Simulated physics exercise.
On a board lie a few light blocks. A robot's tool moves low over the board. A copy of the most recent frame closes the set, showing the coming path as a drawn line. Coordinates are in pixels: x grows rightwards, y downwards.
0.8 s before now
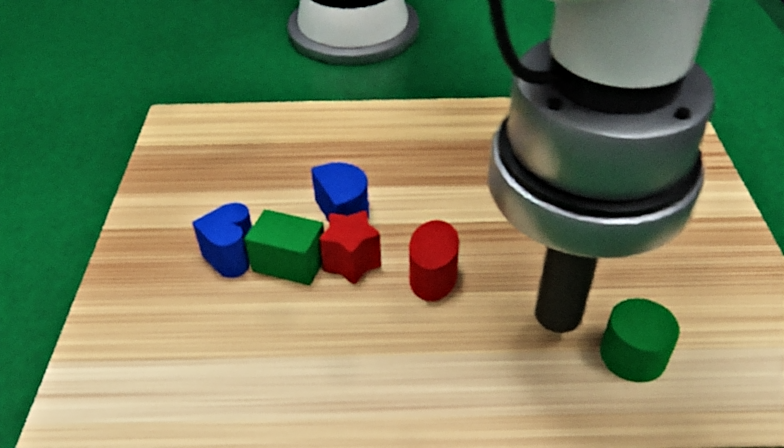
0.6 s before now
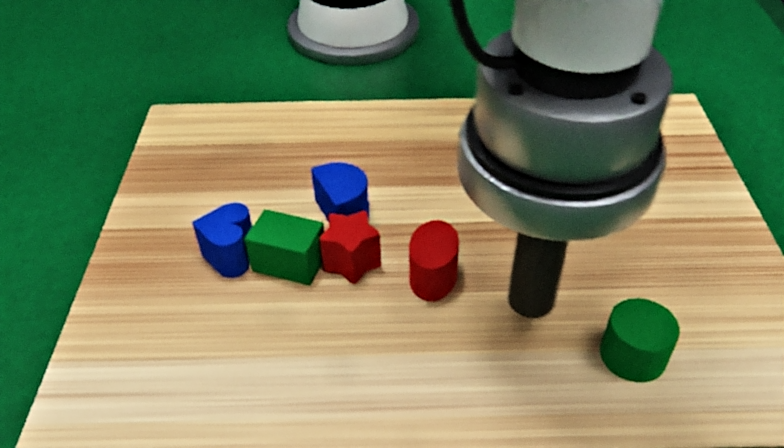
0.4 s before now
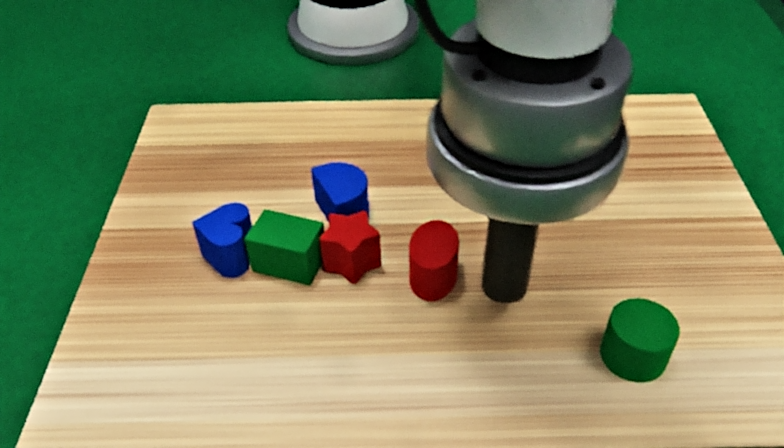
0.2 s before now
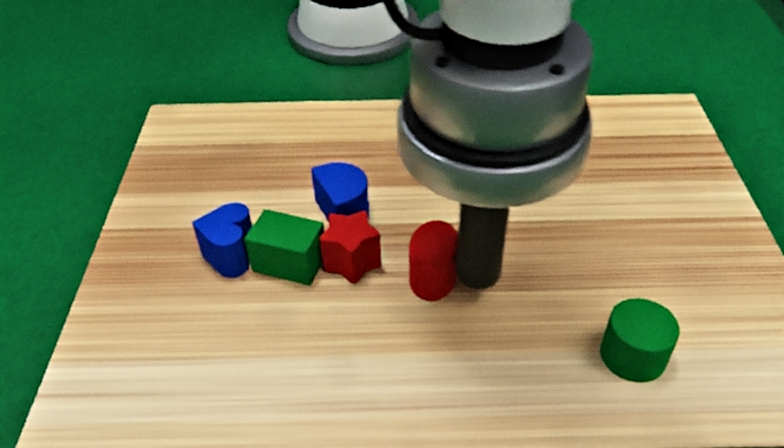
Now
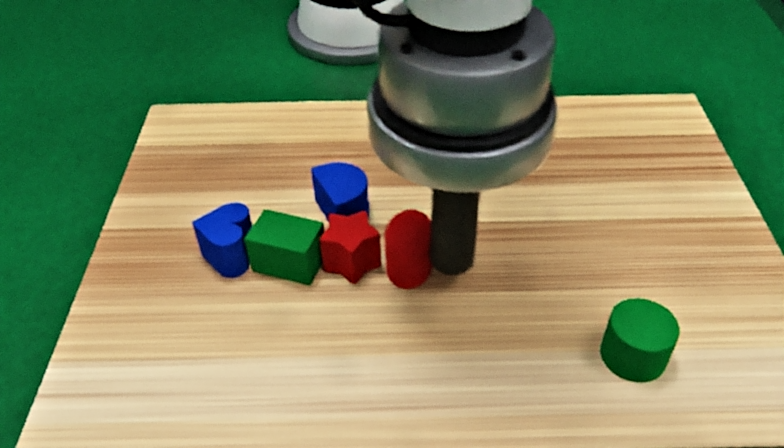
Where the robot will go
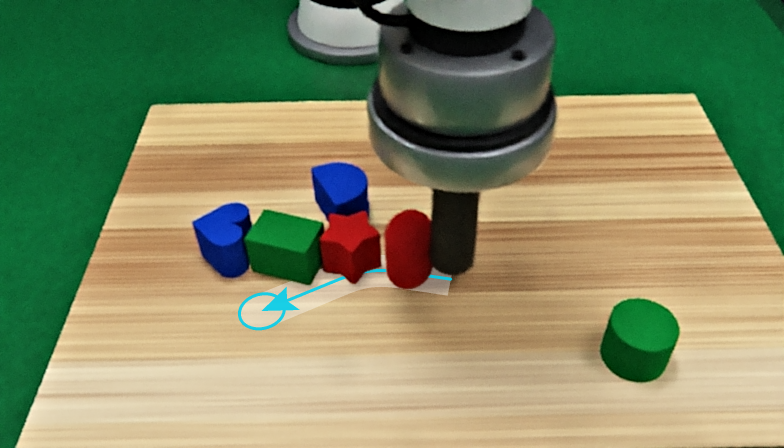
A robot arm moves left over the board and pushes the red oval toward the red star.
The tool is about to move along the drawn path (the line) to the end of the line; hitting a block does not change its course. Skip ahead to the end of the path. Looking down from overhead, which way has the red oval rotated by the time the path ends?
Overhead view: Clockwise.
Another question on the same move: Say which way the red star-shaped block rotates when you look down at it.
Anticlockwise.
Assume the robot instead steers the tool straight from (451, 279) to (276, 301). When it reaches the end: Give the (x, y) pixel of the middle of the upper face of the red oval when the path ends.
I'd place it at (380, 222), taking the centre of its top.
The line goes from (451, 279) through (386, 271) and (324, 286) to (262, 311).
On the path given first. One third of the way, tool at (385, 251); blue heart-shaped block at (211, 224); green rectangle at (264, 231); blue D-shaped block at (333, 171), turned 35° clockwise; red star-shaped block at (320, 211), turned 40° anticlockwise; red oval at (371, 207), turned 40° clockwise.
Two thirds of the way, tool at (321, 266); blue heart-shaped block at (211, 224); green rectangle at (264, 231); blue D-shaped block at (333, 170), turned 35° clockwise; red star-shaped block at (319, 210), turned 45° anticlockwise; red oval at (371, 204), turned 45° clockwise.
At the end, tool at (257, 291); blue heart-shaped block at (198, 220), turned 25° clockwise; green rectangle at (245, 235), turned 35° clockwise; blue D-shaped block at (333, 170), turned 35° clockwise; red star-shaped block at (319, 210), turned 45° anticlockwise; red oval at (371, 204), turned 45° clockwise.
